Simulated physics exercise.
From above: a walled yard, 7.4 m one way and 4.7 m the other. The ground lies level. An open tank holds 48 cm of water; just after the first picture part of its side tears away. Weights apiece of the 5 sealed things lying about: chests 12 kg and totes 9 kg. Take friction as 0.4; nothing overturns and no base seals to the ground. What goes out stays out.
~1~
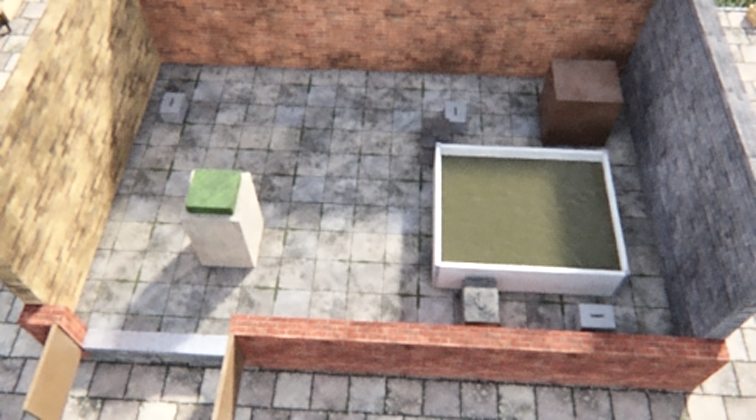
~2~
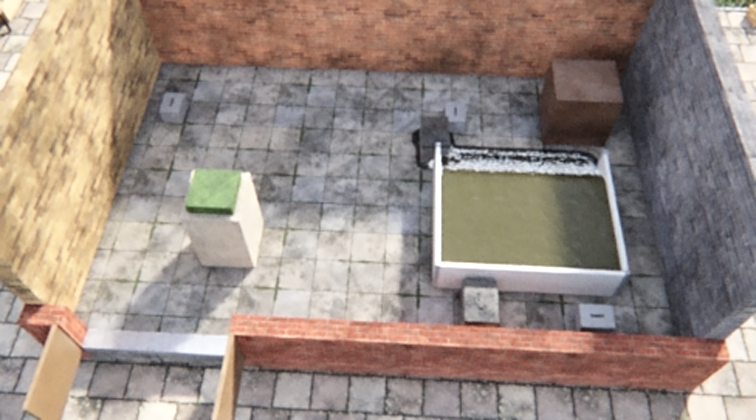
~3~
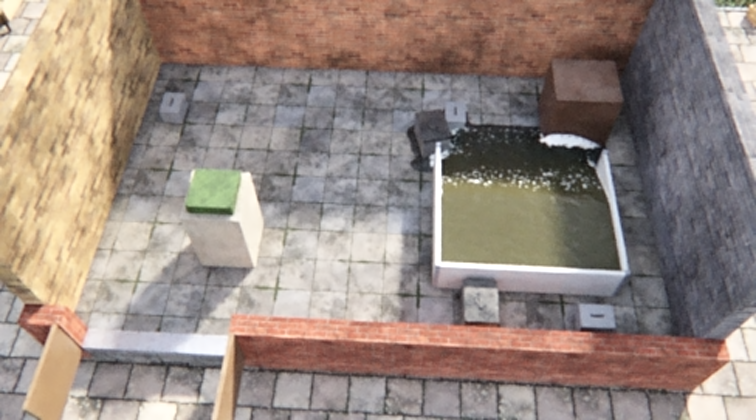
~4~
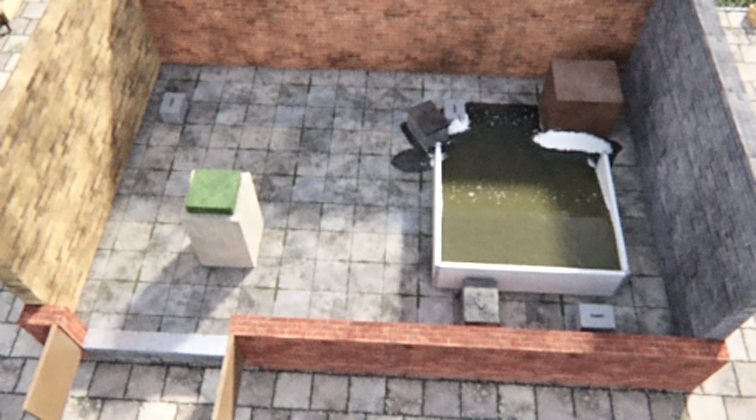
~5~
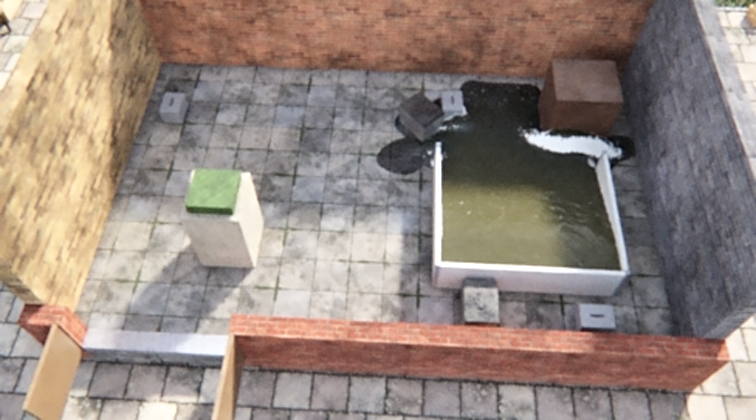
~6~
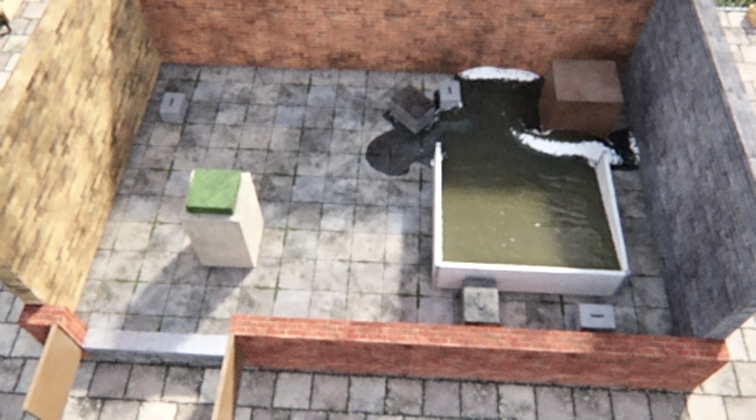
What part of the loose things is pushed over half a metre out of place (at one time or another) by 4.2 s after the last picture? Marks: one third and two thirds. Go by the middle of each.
Share: From one to two thirds.
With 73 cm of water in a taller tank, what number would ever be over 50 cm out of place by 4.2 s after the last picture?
In that case 5 of them.
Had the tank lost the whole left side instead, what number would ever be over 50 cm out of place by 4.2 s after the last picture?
Then 1.
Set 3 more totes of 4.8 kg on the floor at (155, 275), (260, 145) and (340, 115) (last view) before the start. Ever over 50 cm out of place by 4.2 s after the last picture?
In turn: Under, past it, more.
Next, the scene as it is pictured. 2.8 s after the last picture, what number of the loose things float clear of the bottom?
I count 1.
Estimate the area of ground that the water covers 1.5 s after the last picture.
About 14 m2.
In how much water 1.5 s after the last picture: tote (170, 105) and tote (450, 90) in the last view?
About 0 and 11 cm.
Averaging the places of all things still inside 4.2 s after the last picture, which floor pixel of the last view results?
At about (278, 253).
Then, 0.4 s after the last picture 2 of 5 are over 50 cm from their spots; 0 afloat.
Then, 1.5 s after the last picture 2 of 5 are over 50 cm from their spots; 1 afloat.
Then, 2.8 s after the last picture 2 of 5 are over 50 cm from their spots; 1 afloat.
Then, 4.2 s after the last picture 3 of 5 are over 50 cm from their spots, and 3 have been at some point; 2 afloat.
